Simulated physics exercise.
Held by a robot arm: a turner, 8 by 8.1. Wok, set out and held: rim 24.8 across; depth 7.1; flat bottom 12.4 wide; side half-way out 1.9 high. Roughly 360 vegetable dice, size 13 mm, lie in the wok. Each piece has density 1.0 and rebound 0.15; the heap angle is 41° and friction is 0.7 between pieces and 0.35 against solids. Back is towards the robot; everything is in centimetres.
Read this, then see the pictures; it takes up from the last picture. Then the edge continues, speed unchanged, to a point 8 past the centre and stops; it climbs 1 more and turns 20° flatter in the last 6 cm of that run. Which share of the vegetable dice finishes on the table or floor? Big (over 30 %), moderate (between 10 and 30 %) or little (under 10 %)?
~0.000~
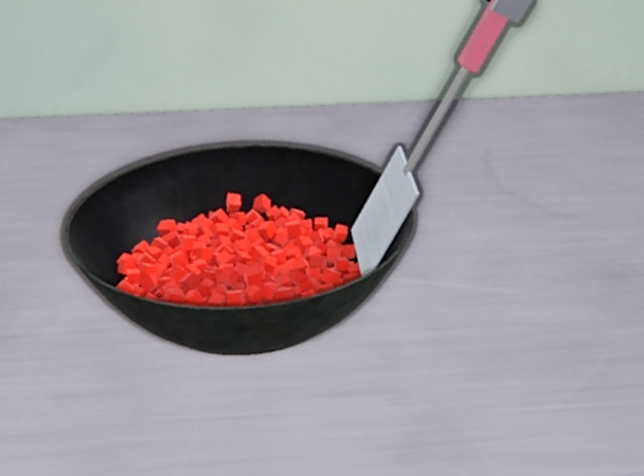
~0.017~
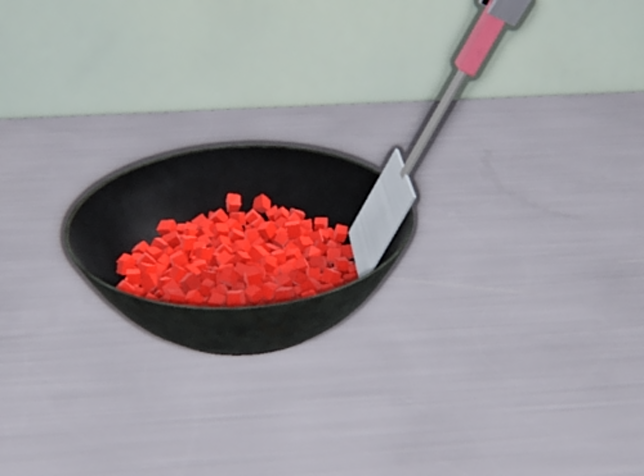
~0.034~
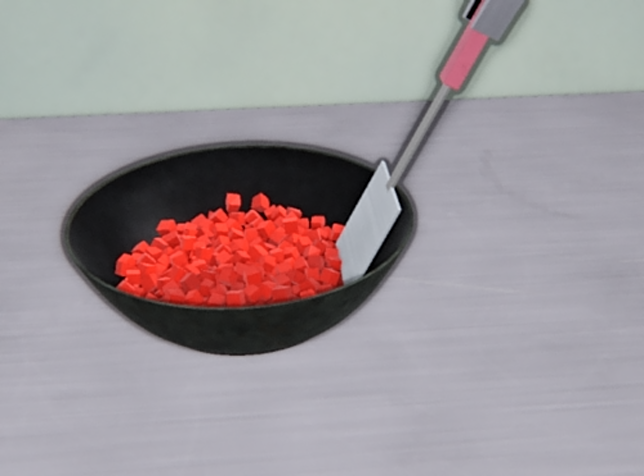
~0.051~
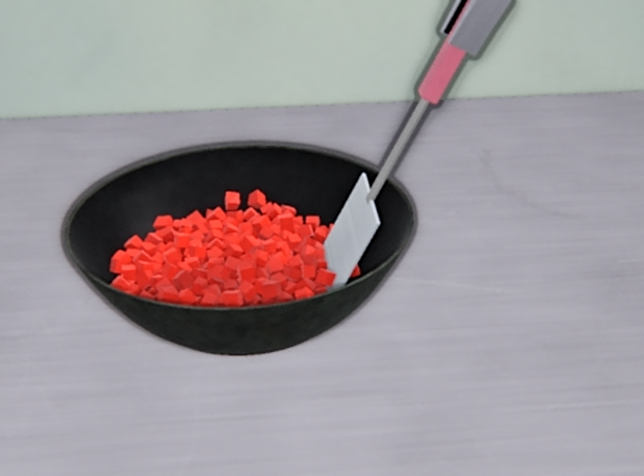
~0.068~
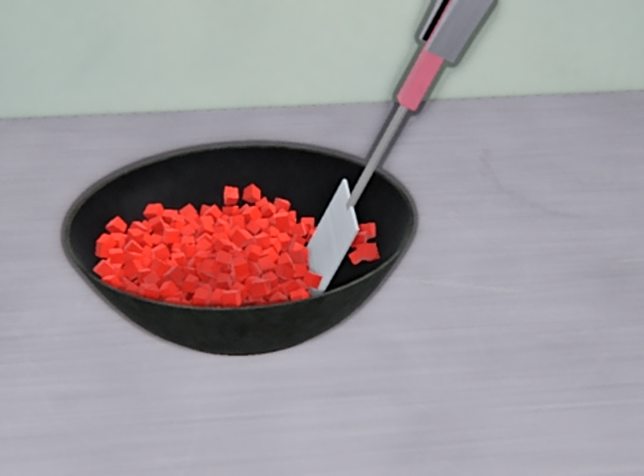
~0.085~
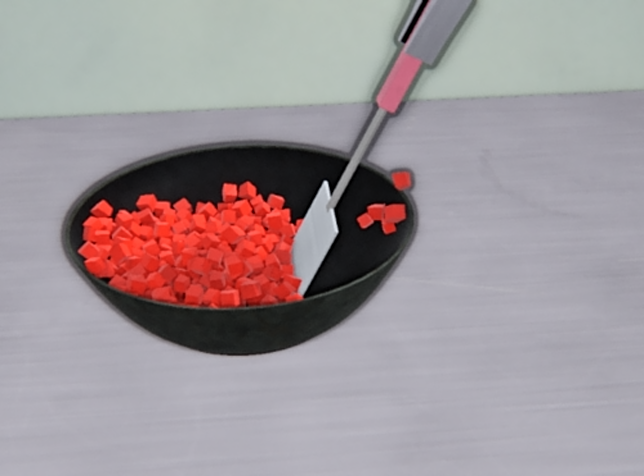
The share is big.
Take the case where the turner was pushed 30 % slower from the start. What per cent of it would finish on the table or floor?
Then around 30 percent would finish on the table or floor.
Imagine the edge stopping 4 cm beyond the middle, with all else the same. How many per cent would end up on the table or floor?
Result: Approx. 5 %.
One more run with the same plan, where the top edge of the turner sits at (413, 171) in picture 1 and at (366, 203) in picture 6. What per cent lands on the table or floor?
It works out to about 30 %, more or less.
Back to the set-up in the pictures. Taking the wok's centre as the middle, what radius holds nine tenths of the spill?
That distance is around 30 cm.
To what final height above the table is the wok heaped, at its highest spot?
It reaches roughly 7.5 cm.
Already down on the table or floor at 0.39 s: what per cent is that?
Share at that moment: Roughly 10 %.
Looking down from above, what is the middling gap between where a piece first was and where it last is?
The figure is about 13 cm.
By 0.13 s, sloping 63°, highest piece 18 above the table; 359 in the wok, 5 on the blade or in flight.
By 0.17 s, sloping 55°, highest piece 26 above the table; 349 in the wok, 15 on the blade or in flight.
By 0.39 s, sloping 43°, highest piece 40 above the table; 194 in the wok, 41 on the table or floor, 129 on the blade or in flight.
By 1.44 s, sloping 43°, highest piece 7 above the table; 192 in the wok, 172 on the table or floor.
Final count, 192 in the wok, 172 on the table or floor. That is 47 % on the table or floor.
